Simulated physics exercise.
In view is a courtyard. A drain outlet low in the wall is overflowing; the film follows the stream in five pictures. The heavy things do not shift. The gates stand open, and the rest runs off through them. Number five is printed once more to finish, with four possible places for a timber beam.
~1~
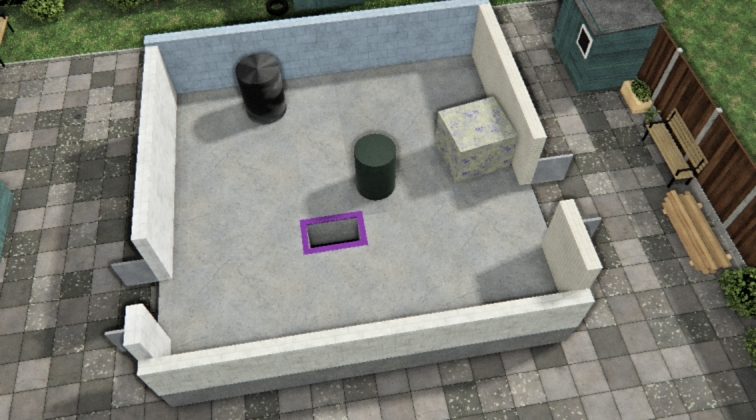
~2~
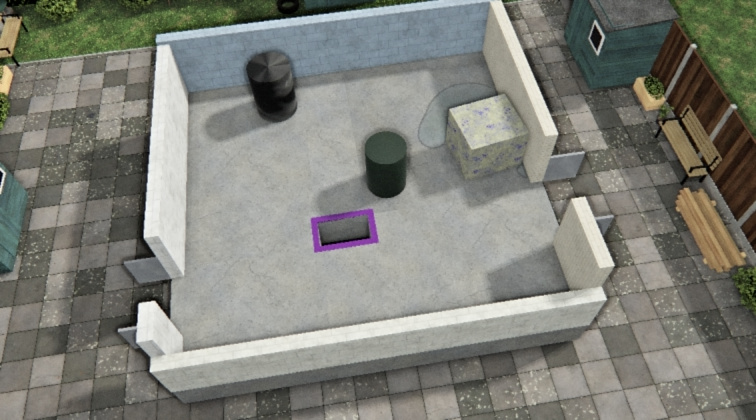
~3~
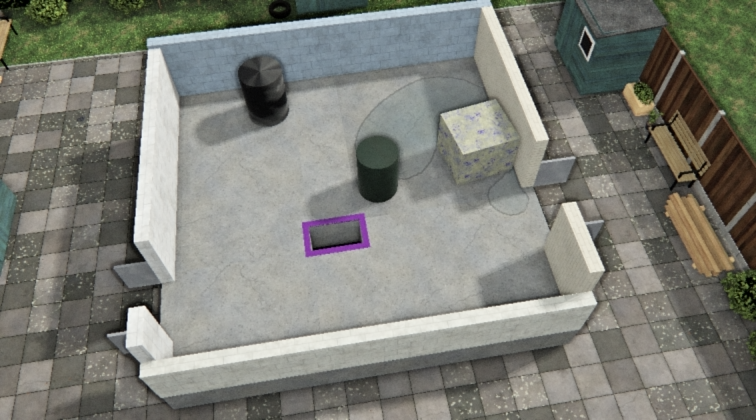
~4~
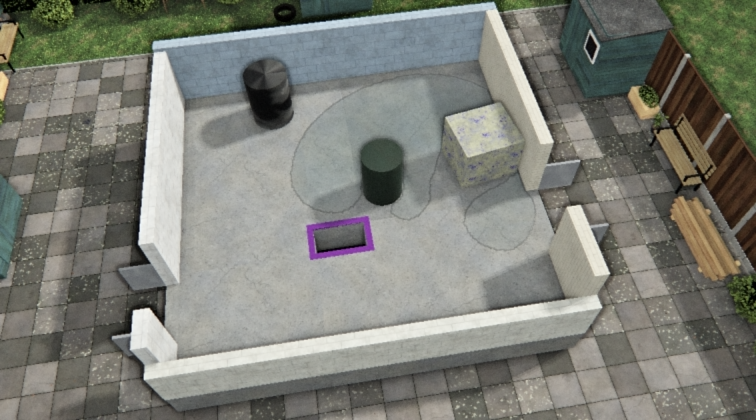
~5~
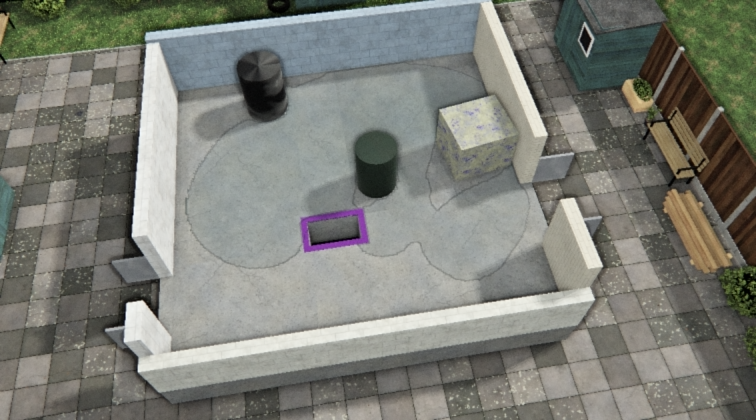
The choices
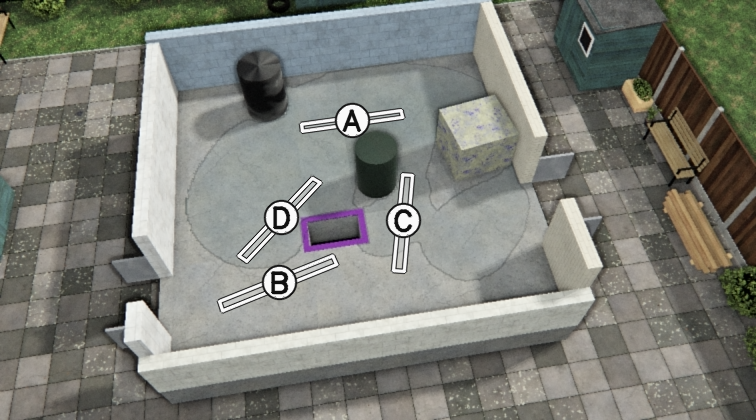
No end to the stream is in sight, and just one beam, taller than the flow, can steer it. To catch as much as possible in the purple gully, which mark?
D.
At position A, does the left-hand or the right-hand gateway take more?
The left one.
On the marked copy, A from (302, 127) to (401, 113); B from (221, 306) to (334, 260); C from (398, 271) to (407, 175); D from (242, 258) to (316, 180).
If A is chosen, about 8 % of the stream runs into the purple gully, about 90 % out by the gates.
If B is chosen, about 8 % of the stream runs into the purple gully, about 89 % out by the gates.
If C is chosen, about 7 % of the stream runs into the purple gully, about 91 % out by the gates.
If D is chosen, about 12 % of the stream runs into the purple gully, about 86 % out by the gates.
